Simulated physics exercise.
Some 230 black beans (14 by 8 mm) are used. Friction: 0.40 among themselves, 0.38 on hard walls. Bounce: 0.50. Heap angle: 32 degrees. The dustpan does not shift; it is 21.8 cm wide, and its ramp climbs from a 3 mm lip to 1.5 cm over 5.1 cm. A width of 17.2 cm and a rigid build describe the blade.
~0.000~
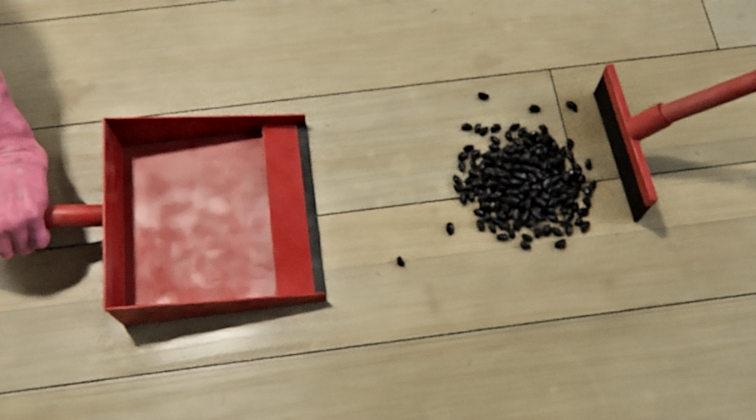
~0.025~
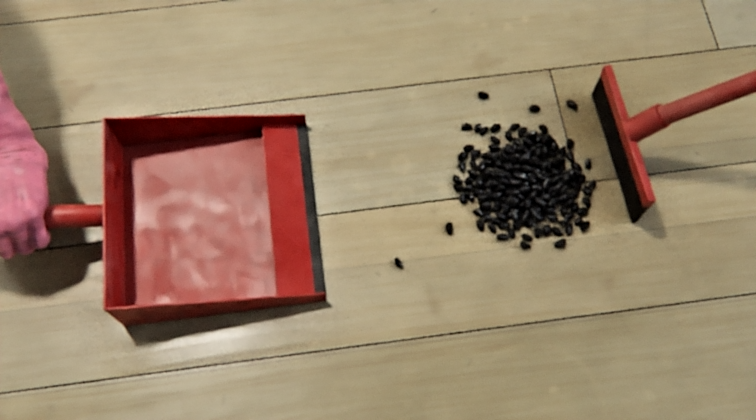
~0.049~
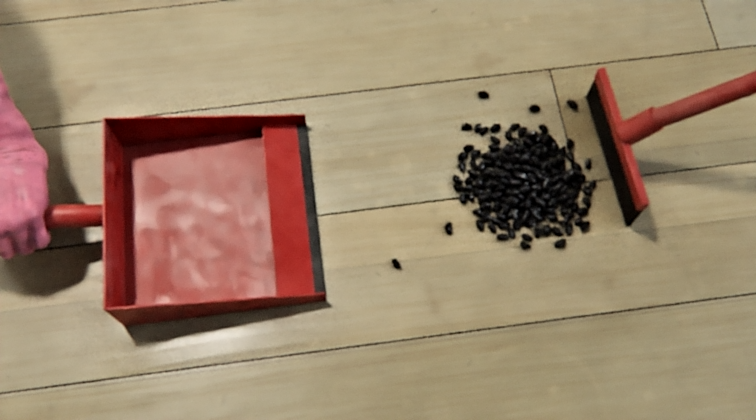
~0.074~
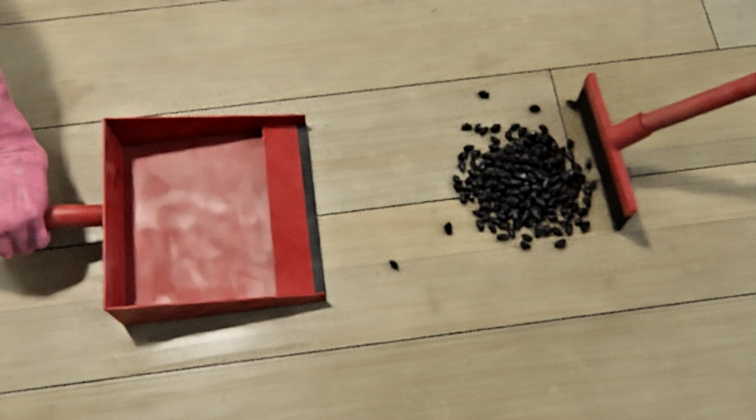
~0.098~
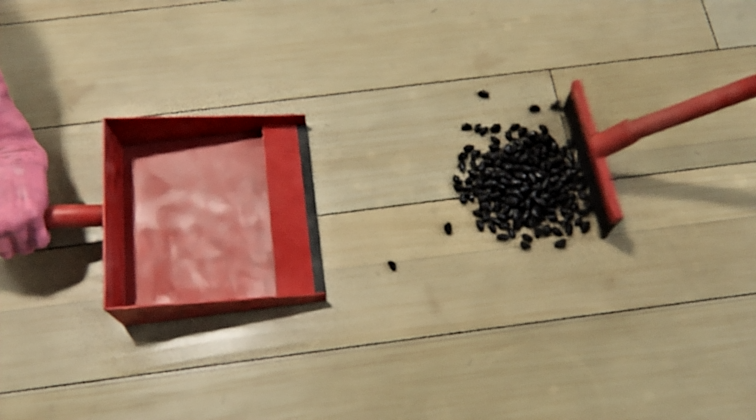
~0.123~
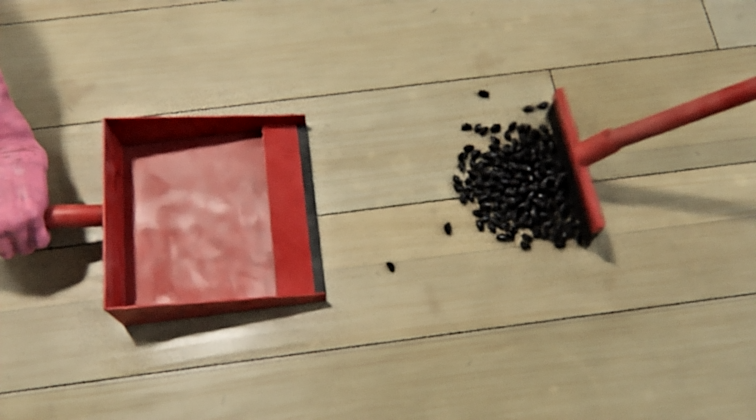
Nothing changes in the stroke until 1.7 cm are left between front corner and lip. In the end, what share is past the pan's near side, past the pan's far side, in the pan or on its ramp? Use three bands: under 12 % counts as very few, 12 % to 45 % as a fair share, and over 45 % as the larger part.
Past the pan's near side: A fair share; past the pan's far side: Very few; in the pan or on its ramp: A fair share.
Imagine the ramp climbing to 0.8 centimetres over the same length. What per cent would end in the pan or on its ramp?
Then around 35 percent, ramp counted.
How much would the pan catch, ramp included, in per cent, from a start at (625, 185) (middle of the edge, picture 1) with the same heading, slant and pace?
About 20 per cent.
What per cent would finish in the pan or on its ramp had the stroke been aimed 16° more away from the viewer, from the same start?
I'd expect close to 50 percent.
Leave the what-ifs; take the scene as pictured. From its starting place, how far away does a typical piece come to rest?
I'd put it near 28 cm.
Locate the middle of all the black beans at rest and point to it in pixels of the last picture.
Look around (309, 257) in the last picture.
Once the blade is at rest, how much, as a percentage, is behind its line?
Roughly 20 percent of it.
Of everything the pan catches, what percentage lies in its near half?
Roughly 90 in a hundred.
After 0.29 s, middle of the blade 15 cm from the lip; 0 % over the lip, far side 5 %, near side 5 %.
After 0.39 s, middle of the blade 6 cm from the lip; 0 % over the lip, far side 5 %, near side 20 %.
Then, at 0.64 s, middle of the blade 2 cm from the lip; 35 % over the lip, far side 5 %, near side 25 %.
In the end, at 2.4 s, near side 25 %, far side 5 %, pan 35 %, in front of the lip or behind the blade 35 %.
